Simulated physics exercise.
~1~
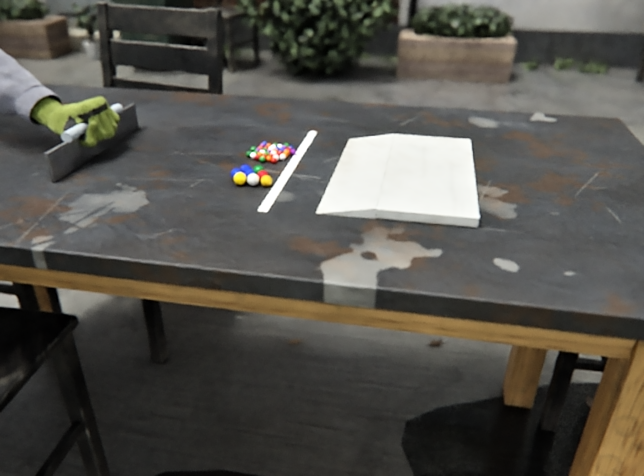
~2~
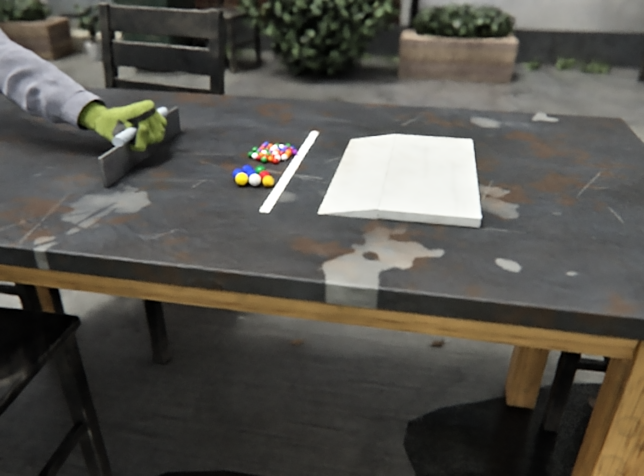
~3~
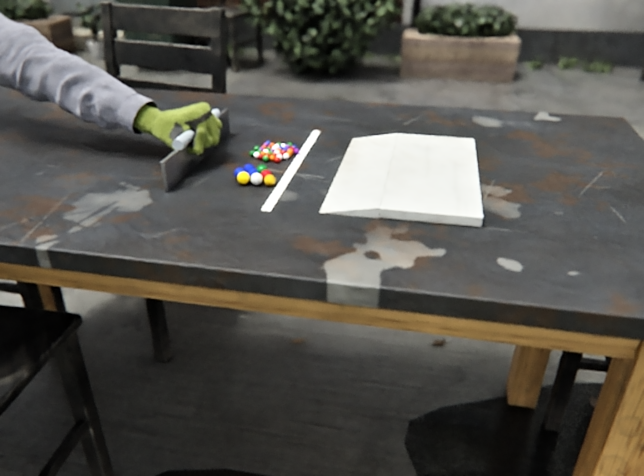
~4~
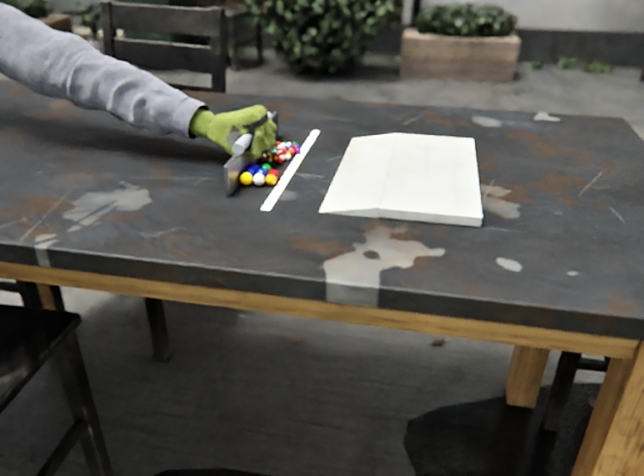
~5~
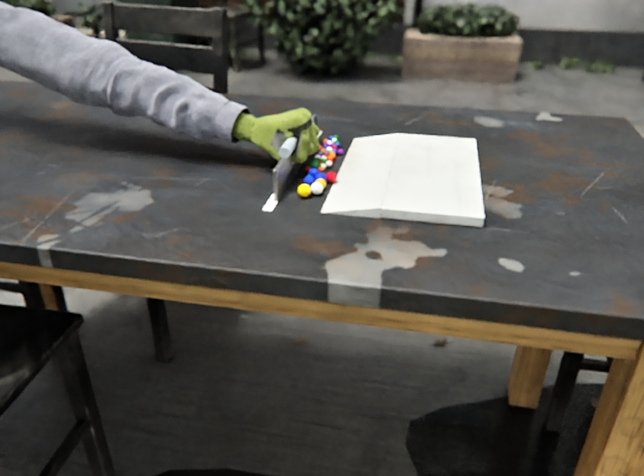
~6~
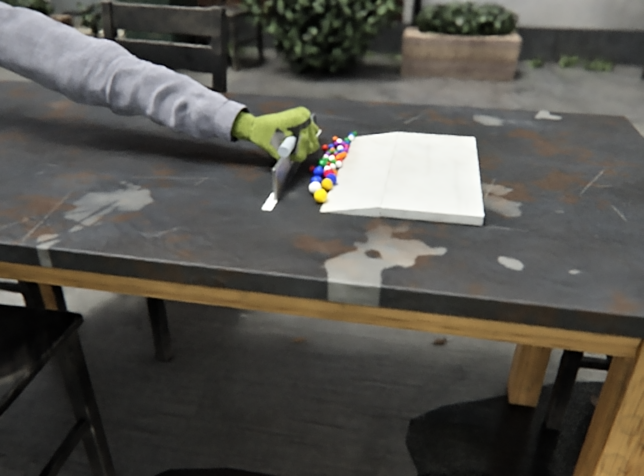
A dark, worn tabletop with a wooden frame stands on a paved patio, seen from slightly above by a gently swaying camera, with chairs and planters behind. Two small heaps of colourful balls sit near the middle, just left of a strip of white tape, with a white ramped slab farther right. From the left, a green-gloved hand in a grey sleeve slides a scraper rightward across the table. It reaches the balls and pushes both heaps together over the tape. The scraper stops at the tape, while the balls roll slightly onward and end bunched beside the ramp's foot, none on the slab.
